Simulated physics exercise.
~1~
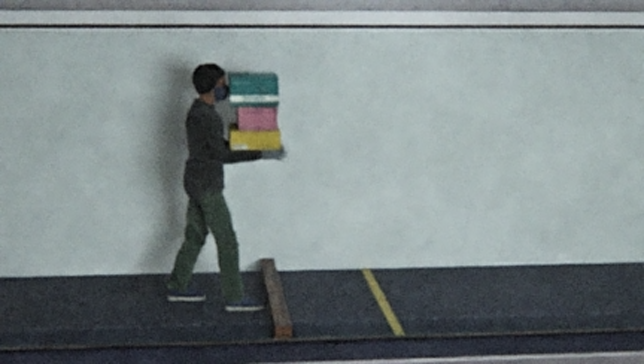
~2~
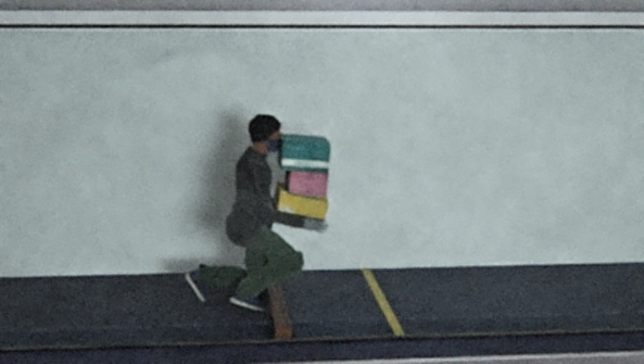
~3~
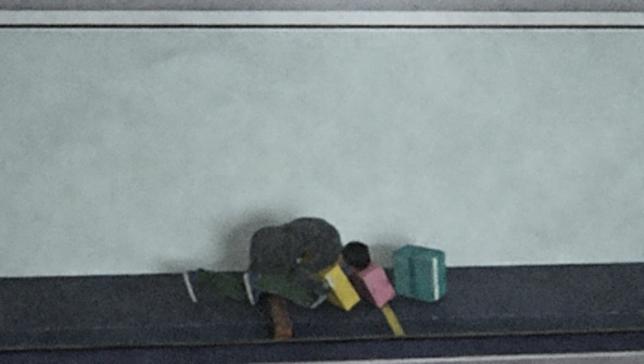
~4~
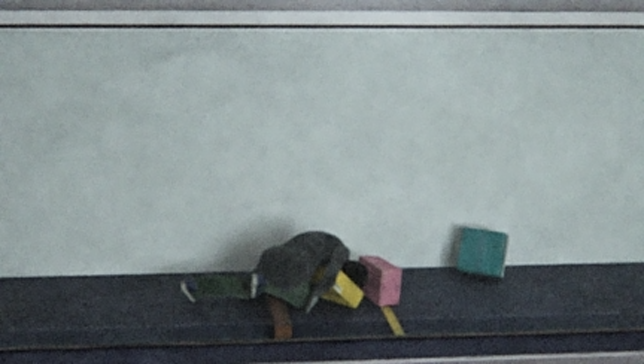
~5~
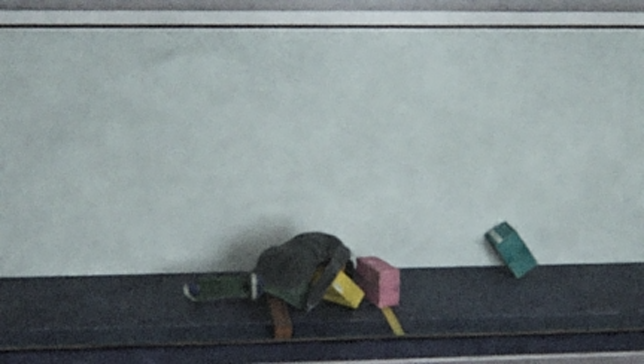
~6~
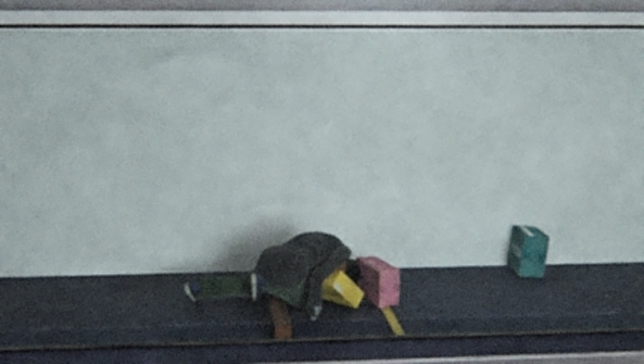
The clip opens on a figure in a dark top and green trousers, standing on a dark floor against a pale wall and holding a stack of teal, pink and yellow boxes. A low brown rail lies just ahead, with a yellow line beyond it to the right. The figure lurches forward, knees bending, then pitches over the rail as the boxes spill. The teal box tumbles on to the right, past the line. The figure ends slumped face down over the rail, head short of the line, with the yellow and pink boxes lying close by.
